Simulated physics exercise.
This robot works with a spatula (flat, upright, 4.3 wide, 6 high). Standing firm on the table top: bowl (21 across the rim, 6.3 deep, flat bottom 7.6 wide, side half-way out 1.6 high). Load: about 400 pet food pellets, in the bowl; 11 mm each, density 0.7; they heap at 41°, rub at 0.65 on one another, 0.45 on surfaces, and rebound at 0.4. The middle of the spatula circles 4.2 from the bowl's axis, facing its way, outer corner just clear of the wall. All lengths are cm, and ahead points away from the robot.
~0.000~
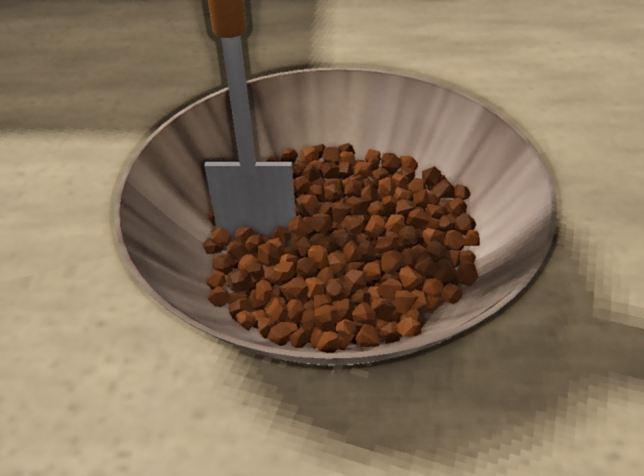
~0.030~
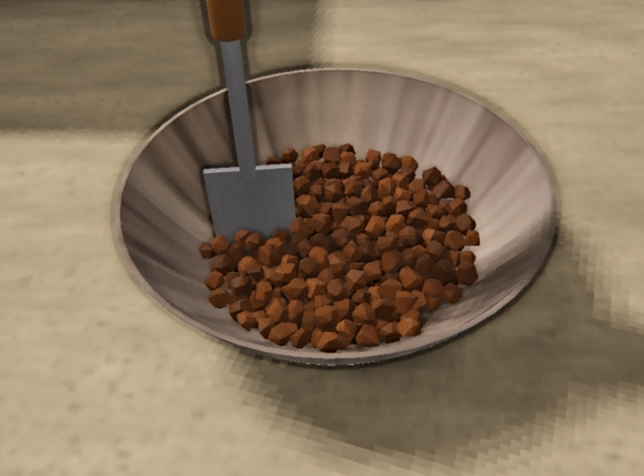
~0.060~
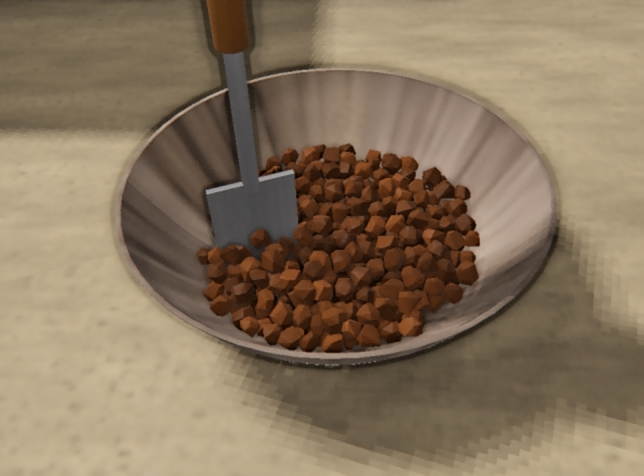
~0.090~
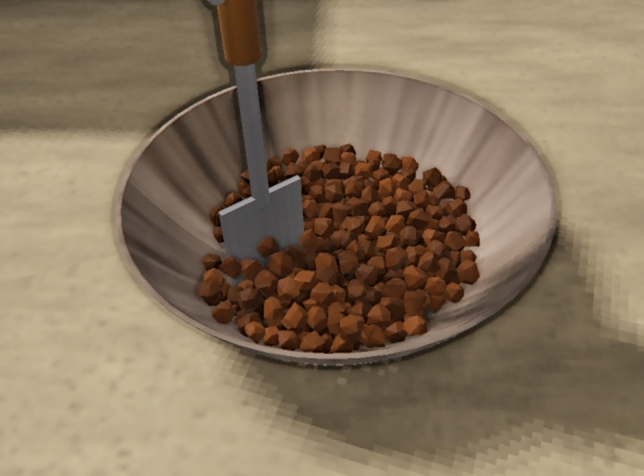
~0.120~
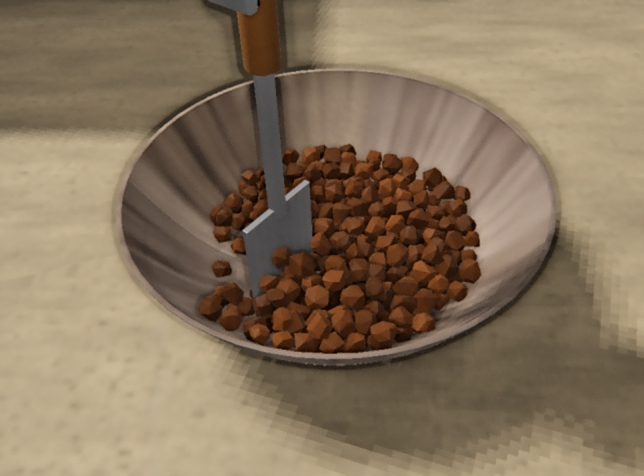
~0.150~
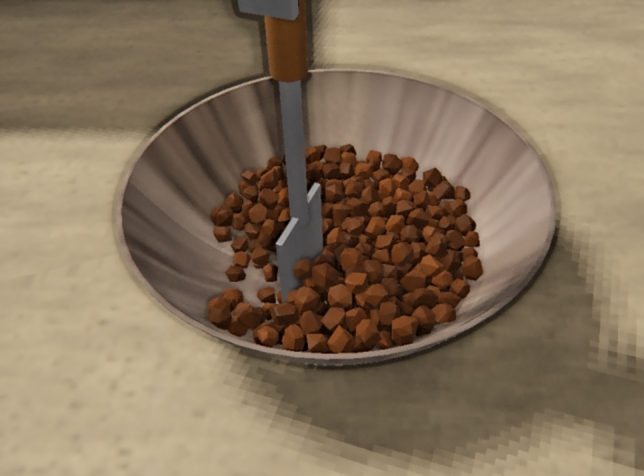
At the start, a spatula with an orange-brown handle stands at the left side of a wide bowl of reddish-brown pellets, its flat blade facing the viewer. The blade then sweeps toward the viewer and rightward through the pellets, turning nearly edge-on, pushing some along and leaving a partly cleared patch behind it.
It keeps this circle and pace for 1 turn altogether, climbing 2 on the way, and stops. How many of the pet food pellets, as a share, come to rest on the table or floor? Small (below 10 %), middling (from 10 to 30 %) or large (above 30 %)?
On the table or floor the share is small, below 10 %.
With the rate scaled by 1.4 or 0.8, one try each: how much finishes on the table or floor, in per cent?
Some 5 and 0 per cent.
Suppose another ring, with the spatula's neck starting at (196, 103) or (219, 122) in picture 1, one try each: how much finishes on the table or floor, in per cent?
Some 0 and 5 per cent.
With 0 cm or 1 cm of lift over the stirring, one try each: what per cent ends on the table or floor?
Some 5 and 5 per cent.
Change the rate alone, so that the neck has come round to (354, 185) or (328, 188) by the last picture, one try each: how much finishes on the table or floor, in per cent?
About 10 and 5 per cent.
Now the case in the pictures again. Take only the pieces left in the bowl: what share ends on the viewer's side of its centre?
About 45 per cent.
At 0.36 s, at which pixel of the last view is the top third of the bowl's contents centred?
Around (435, 181).
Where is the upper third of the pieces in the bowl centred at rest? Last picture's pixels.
Around (276, 205).
By 0.36 s, 182° round, highest piece 8 above the table; 398 in the bowl.
By 0.56 s, 293° round, highest piece 8 above the table; 397 in the bowl, 1 on the table or floor.
By 0.87 s, 0° round, highest piece 6 above the table; 395 in the bowl, 3 on the table or floor.
By 1.57 s, 0° round, highest piece 6 above the table; 395 in the bowl, 3 on the table or floor.
Final count, 395 in the bowl, 3 on the table or floor. That is 1 % on the table or floor.
